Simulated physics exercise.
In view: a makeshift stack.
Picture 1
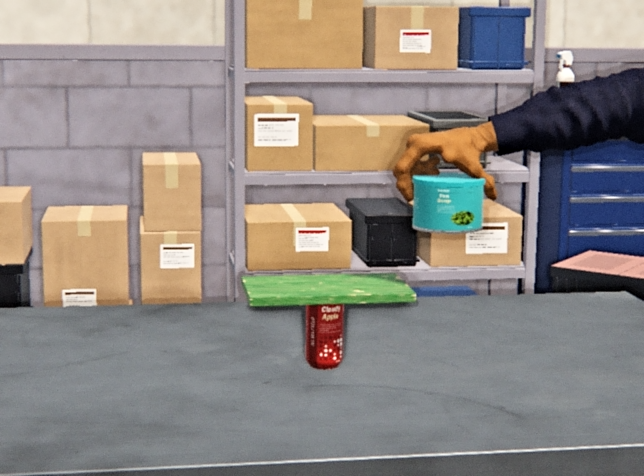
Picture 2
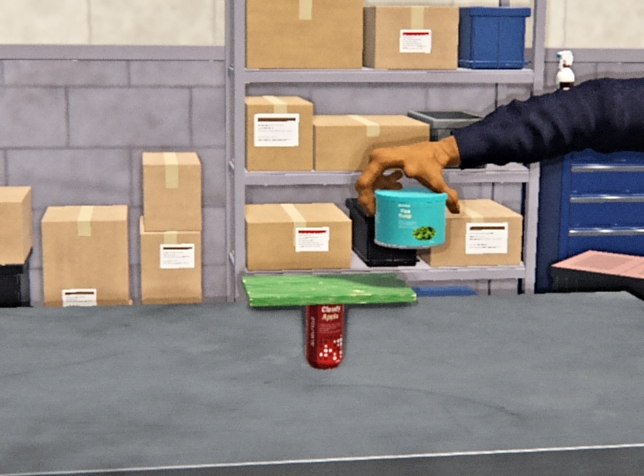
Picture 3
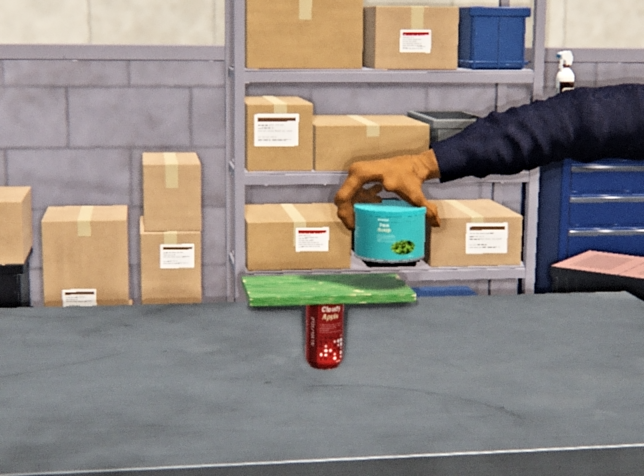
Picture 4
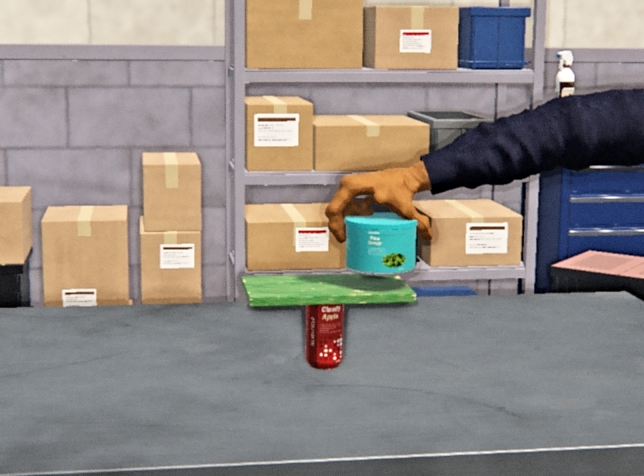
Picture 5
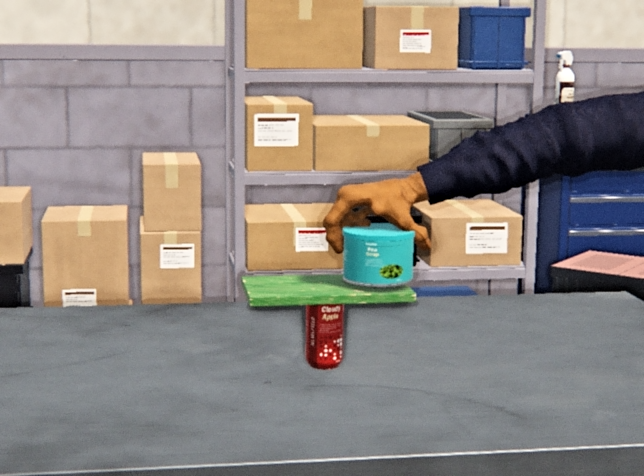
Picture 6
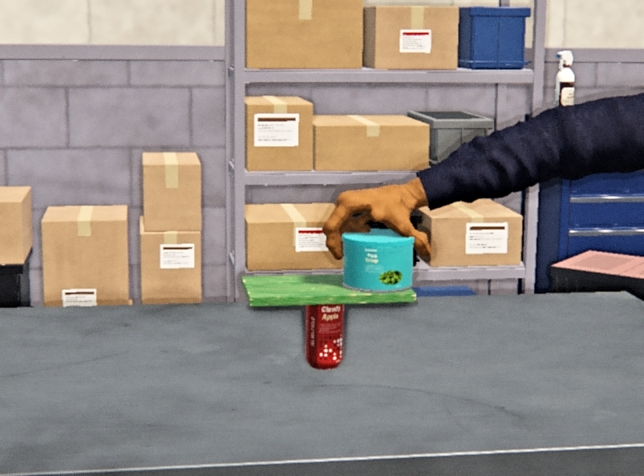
At first, a hand holds a turquoise tub in the air to the upper right of a green slab balanced across a red can on a grey table. The hand carries the tub left and downward, then lowers it onto the right side of the slab, fingers still gripping it.
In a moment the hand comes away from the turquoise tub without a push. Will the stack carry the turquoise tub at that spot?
It loses its balance.
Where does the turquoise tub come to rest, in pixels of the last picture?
Near (450, 333).
Then, 0.30 s later than the last frame, turquoise tub now fallen; green board tilted by 44°.
Then, 0.40 s later than the last frame, green board tilted by 68°.
Then, 0.60 s later than the last frame, green board tilted by 49°.
Then, 0.80 s later than the last frame, green board now fallen; red can moved about its own width.
When it is over, fallen, green board and turquoise tub; moved from the start, red can. End places, in pixels of the last picture, turquoise tub near (450, 333). The stack comes apart.
